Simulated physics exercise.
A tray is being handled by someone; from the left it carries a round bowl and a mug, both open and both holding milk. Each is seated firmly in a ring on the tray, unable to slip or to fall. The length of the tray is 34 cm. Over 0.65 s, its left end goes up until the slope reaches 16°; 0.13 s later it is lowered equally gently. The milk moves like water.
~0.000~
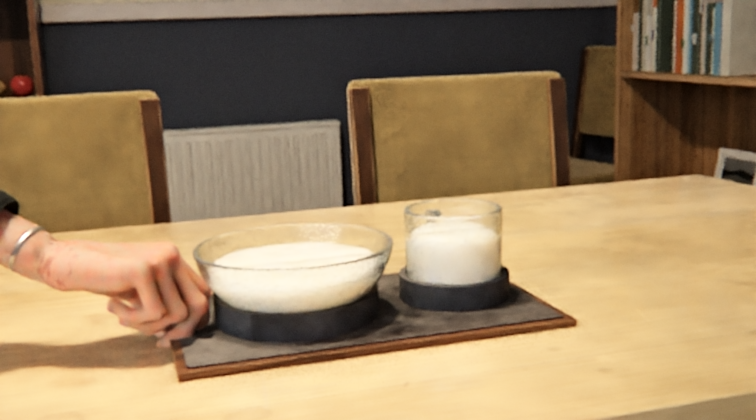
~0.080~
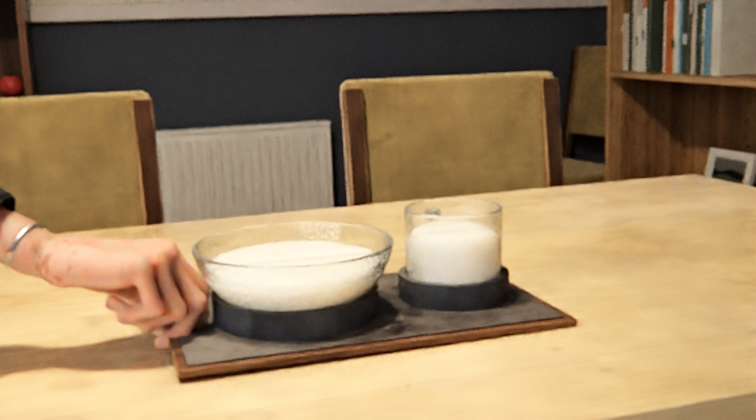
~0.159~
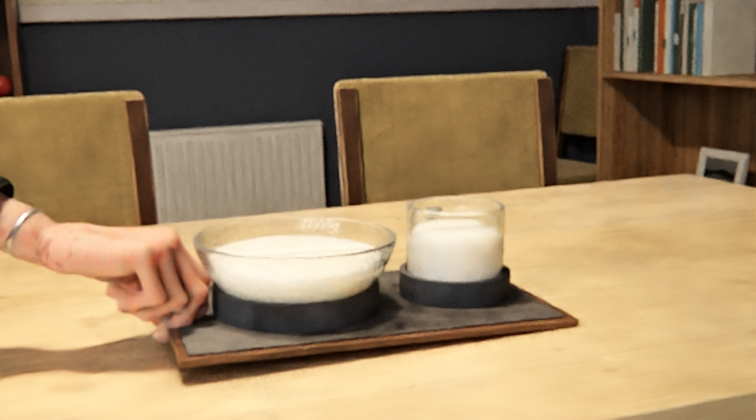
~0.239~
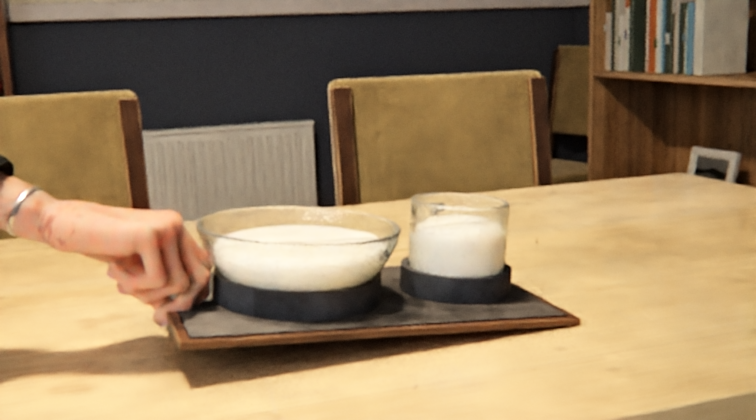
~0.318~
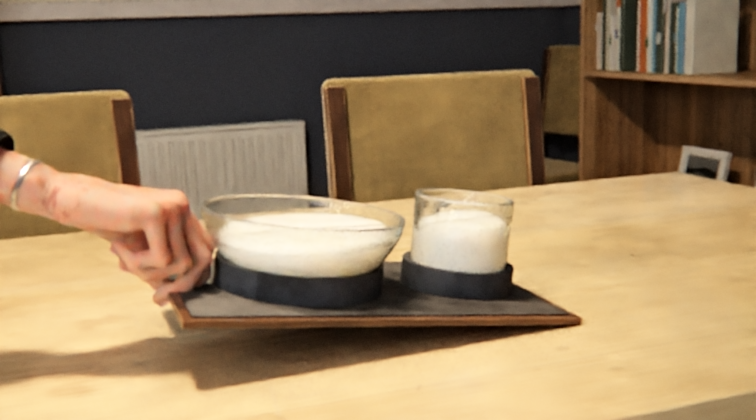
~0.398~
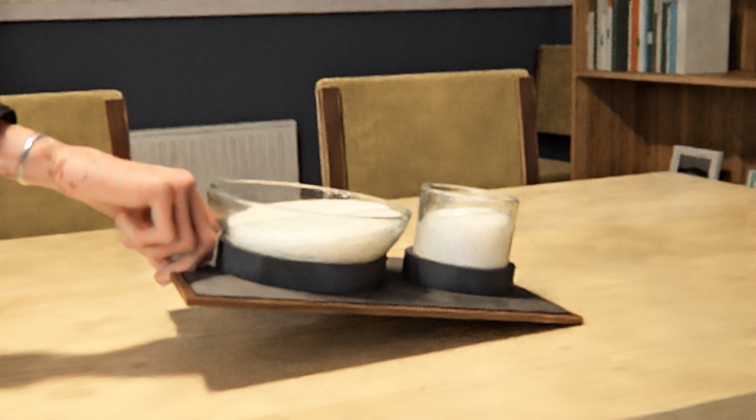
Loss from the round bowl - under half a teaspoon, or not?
Not.
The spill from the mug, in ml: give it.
Roughly 0 ml.
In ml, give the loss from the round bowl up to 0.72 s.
Roughly 35 ml.
After 0.72 s the slope is 16°; losses from the left are 36, 0 ml.
After 1.04 s the slope is 11°; losses from the left are 51, 0 ml.
After 1.36 s the slope is 0°; losses from the left are 51, 0 ml.
After 1.68 s the slope is 0°; losses from the left are 51, 0 ml.
In the end losses from the left are 51, 0 ml.
